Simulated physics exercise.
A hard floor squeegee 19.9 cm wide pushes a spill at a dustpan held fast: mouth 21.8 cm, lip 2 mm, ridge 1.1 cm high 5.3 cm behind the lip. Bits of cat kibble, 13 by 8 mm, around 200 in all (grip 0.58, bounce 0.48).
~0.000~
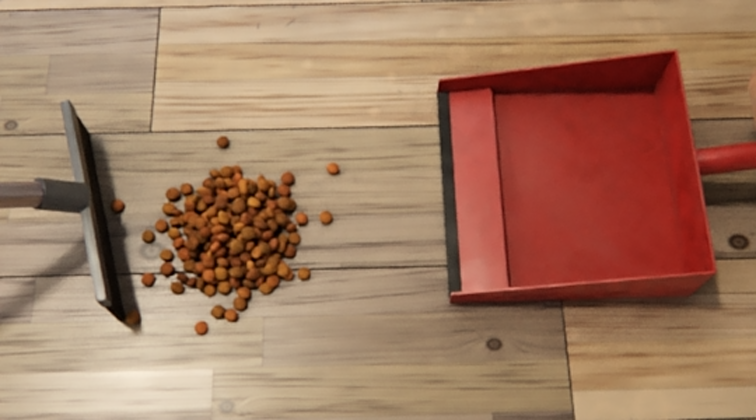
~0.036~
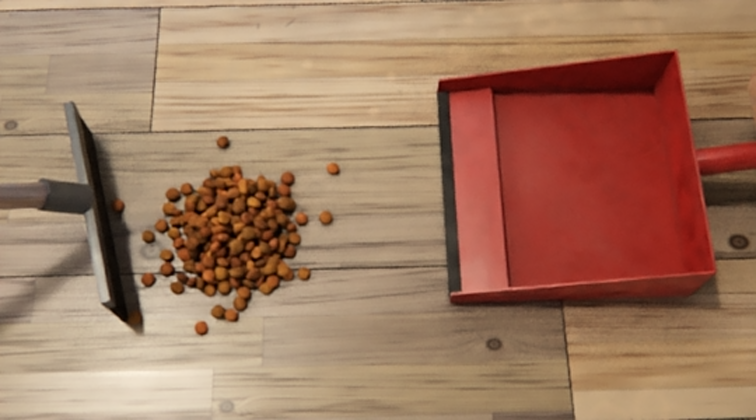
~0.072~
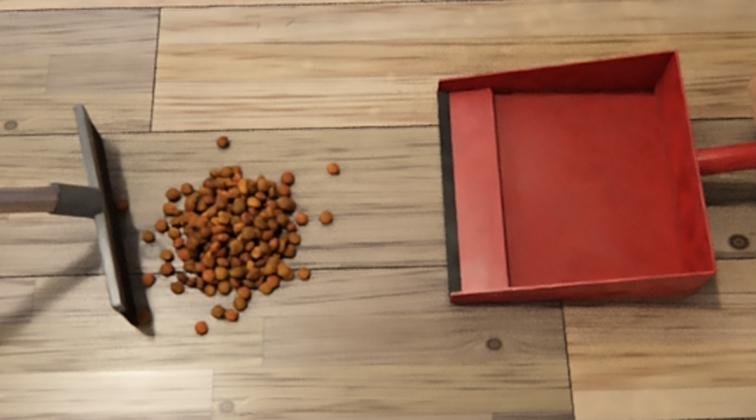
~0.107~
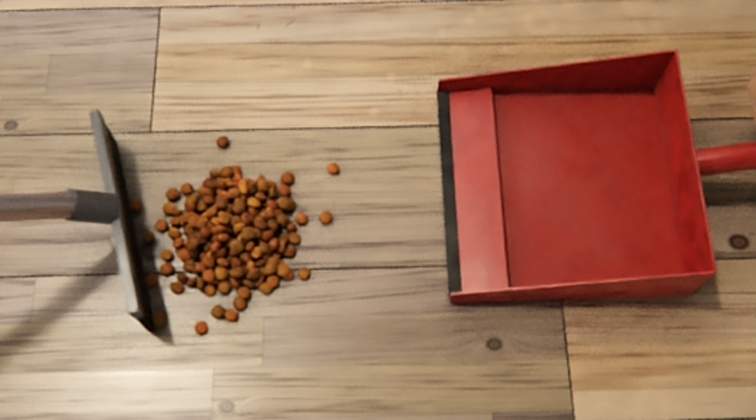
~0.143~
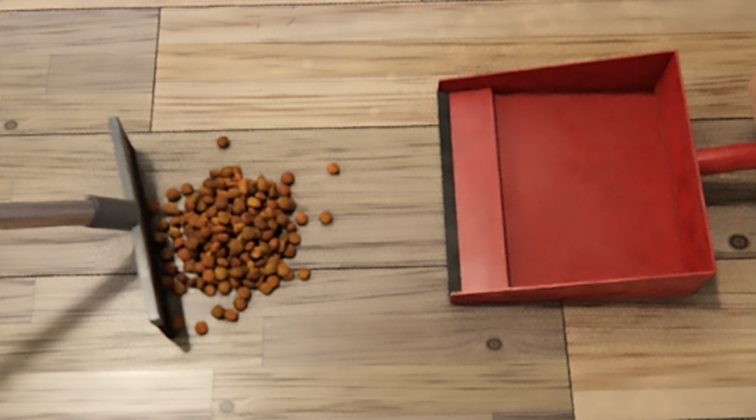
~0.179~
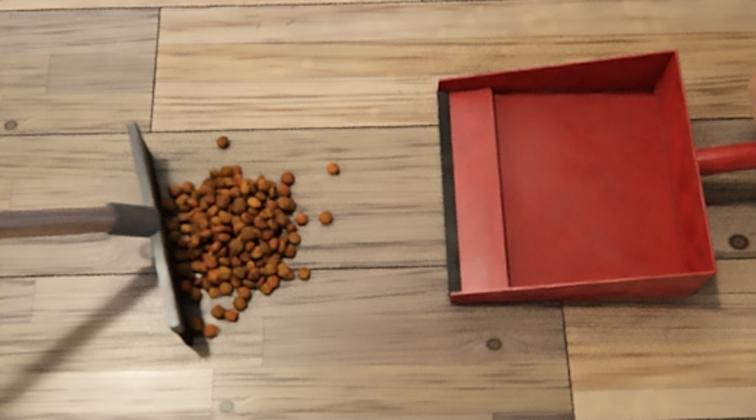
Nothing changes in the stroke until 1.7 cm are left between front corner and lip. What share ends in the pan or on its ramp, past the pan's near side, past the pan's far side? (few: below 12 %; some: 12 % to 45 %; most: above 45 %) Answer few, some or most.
In the pan or on its ramp: Few; past the pan's near side: Some; past the pan's far side: Few.
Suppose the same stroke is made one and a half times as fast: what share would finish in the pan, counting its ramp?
It would be near 5 per cent.
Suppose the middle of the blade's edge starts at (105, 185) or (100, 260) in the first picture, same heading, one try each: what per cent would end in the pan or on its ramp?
Some 5 and 0 per cent.
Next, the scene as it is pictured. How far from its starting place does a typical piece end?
Roughly 16 cm.
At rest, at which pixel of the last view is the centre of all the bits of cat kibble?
At about (401, 233).
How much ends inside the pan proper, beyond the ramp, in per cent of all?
Some 0 per cent.
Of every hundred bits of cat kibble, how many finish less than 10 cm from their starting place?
About 30 per cent.
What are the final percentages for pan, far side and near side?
Pan 0; near side 20; far side 0.
After 0.40 s, middle of the blade 15 cm from the lip; 0 % over the lip, far side 0 %, near side 10 %.
After 0.55 s, middle of the blade 8 cm from the lip; 0 % over the lip, far side 0 %, near side 15 %.
After 0.83 s, middle of the blade 4 cm from the lip; 0 % over the lip, far side 0 %, near side 20 %.
By 1.1 s all is still; pan 0 %, near side 20 %, far side 0 %, in front of the lip or behind the blade 80 %.
